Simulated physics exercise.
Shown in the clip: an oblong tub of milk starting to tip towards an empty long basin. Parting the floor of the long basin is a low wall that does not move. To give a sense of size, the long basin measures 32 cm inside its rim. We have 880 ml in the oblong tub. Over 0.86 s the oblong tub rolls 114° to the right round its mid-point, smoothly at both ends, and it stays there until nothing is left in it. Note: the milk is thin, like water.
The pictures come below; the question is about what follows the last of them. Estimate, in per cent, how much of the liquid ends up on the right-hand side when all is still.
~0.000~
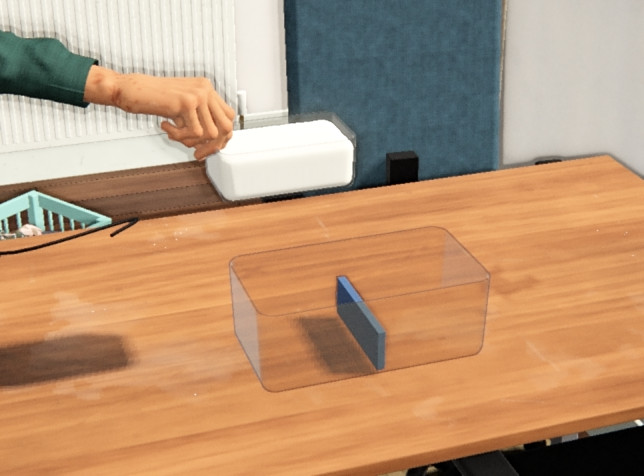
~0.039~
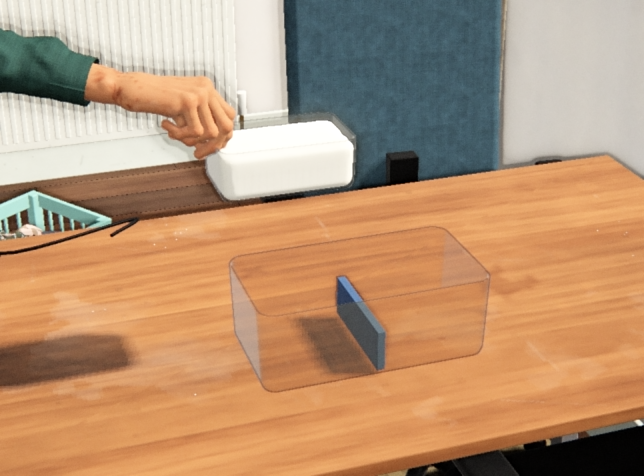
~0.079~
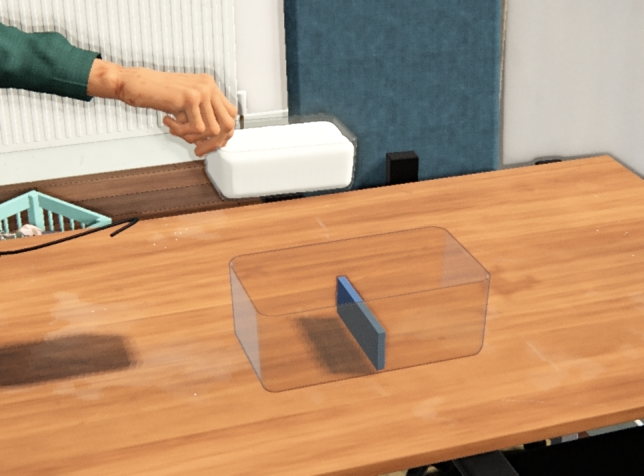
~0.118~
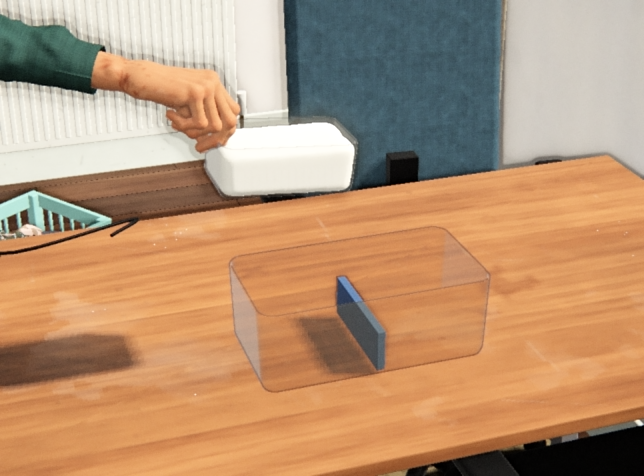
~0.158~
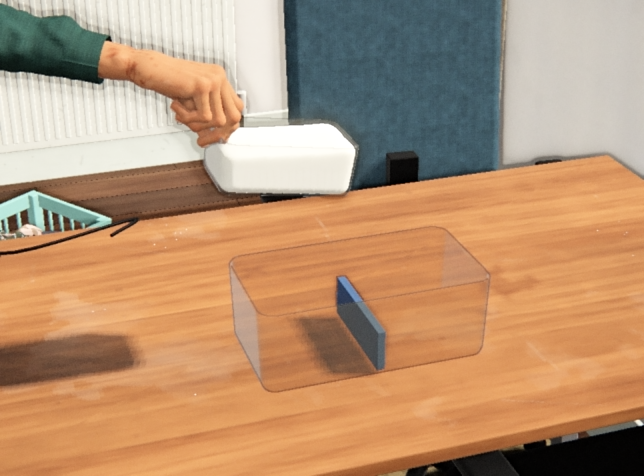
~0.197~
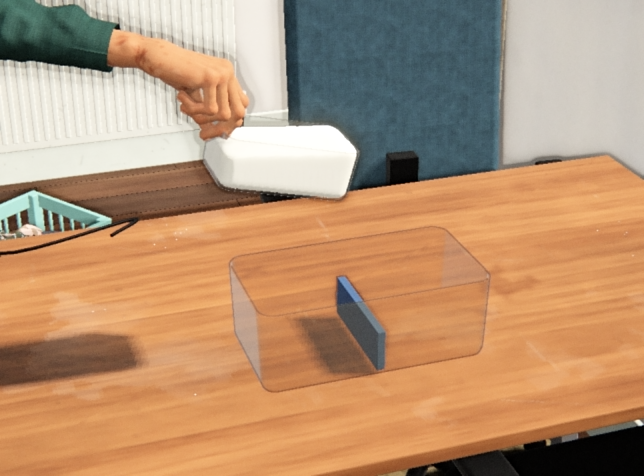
74 %.
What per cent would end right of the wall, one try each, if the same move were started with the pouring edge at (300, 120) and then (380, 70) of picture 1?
45 then 75 %.
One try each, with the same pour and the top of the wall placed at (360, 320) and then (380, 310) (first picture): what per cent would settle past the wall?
First try about 65 %, second try about 55 %.
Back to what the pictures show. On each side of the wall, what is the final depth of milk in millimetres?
Some 8 mm on the left and some 28 mm on the right.
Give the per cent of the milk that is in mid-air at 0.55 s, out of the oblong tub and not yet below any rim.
Near 56 in a hundred.
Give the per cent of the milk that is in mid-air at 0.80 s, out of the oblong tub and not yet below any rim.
Estimated airborne part: Roughly 8 per cent.
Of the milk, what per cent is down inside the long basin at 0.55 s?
I'd put it near 20 percent.
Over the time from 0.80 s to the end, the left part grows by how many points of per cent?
About 6 per cent.
After 0.55 s the tilt is 80° and 23 per cent is still to pour, 0 is left of the wall and 20 right of it.
After 0.80 s the tilt is 113° and 2 per cent is still to pour, 15 is left of the wall and 72 right of it.
After 1.07 s the tilt is 114° and 0 per cent is still to pour, 21 is left of the wall and 74 right of it.
After 1.36 s the tilt is 114° and 0 per cent is still to pour, 21 is left of the wall and 74 right of it.
In the end 21 per cent lies left of the wall, 74 right of it and 5 outside.
